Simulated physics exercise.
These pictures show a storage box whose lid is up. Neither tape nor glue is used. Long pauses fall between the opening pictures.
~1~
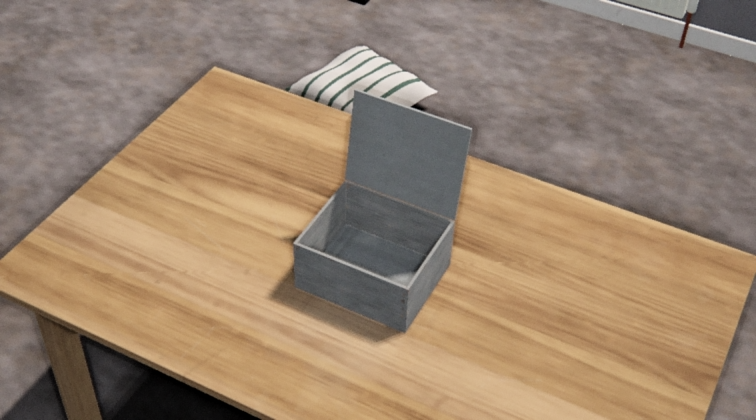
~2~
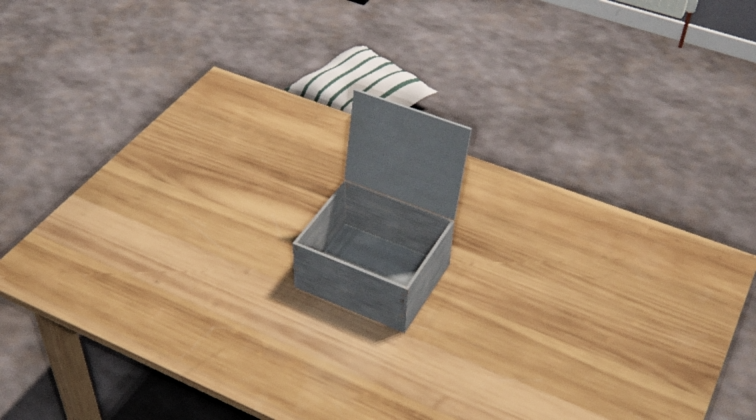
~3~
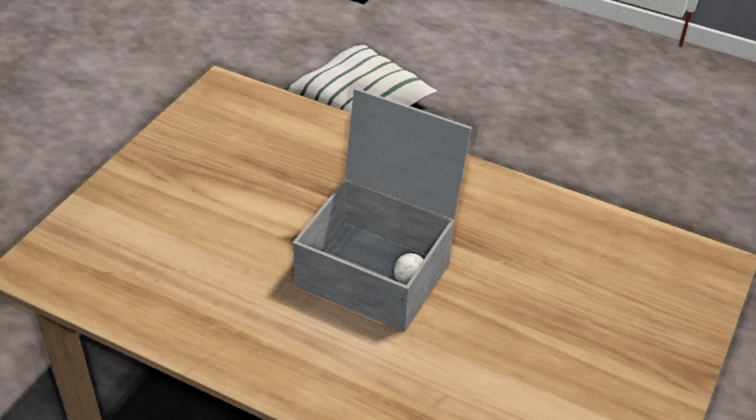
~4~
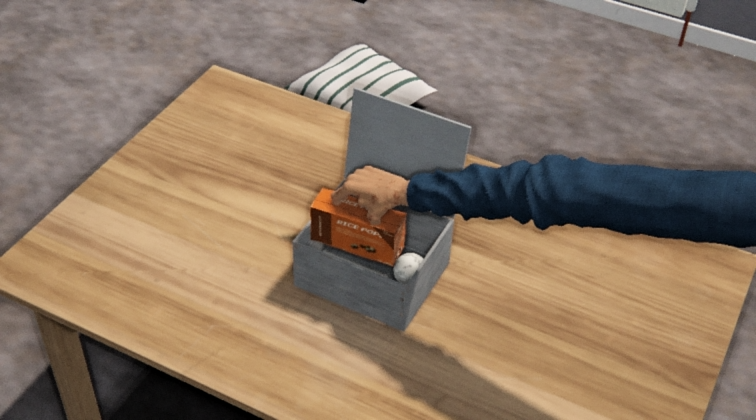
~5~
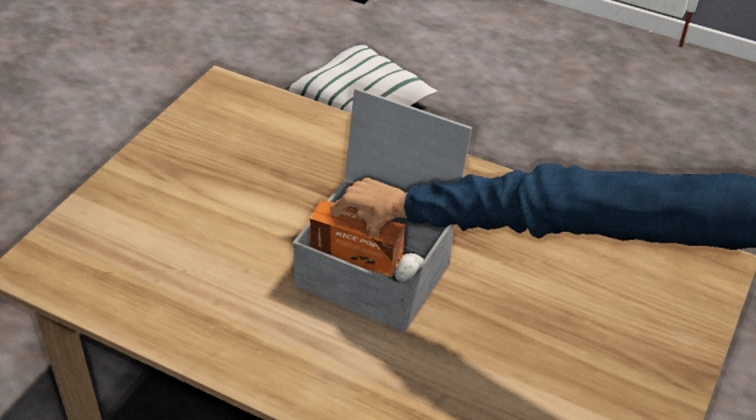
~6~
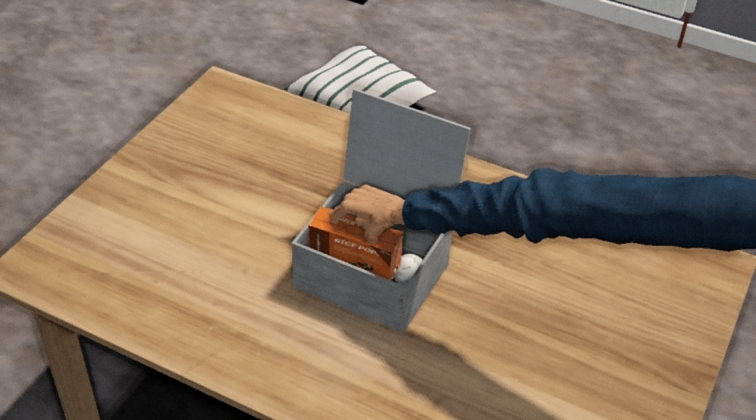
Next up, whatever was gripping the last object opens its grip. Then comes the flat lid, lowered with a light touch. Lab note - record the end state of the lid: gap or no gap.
I reckon the lid comes to rest closed.
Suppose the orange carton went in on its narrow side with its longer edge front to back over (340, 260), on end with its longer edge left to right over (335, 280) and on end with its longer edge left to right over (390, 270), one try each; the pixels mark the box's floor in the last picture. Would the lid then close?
So: First shut tight, second open, third open.
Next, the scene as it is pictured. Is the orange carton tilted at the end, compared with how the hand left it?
As it turns out, it keeps its original angle.
Then, 0.90 s on from there, lid starting down; orange carton shifted a little near (361, 275).
Then, 1.60 s on from there, lid 59° above the rim; orange carton shifted a little near (361, 275).
Then, 2.10 s on from there, lid 17° above the rim; orange carton shifted a little near (361, 275).
In the end, lid shut; moved from the start, orange carton; white ball unmoved. At the end, from the last picture's camera, orange carton near (361, 275).
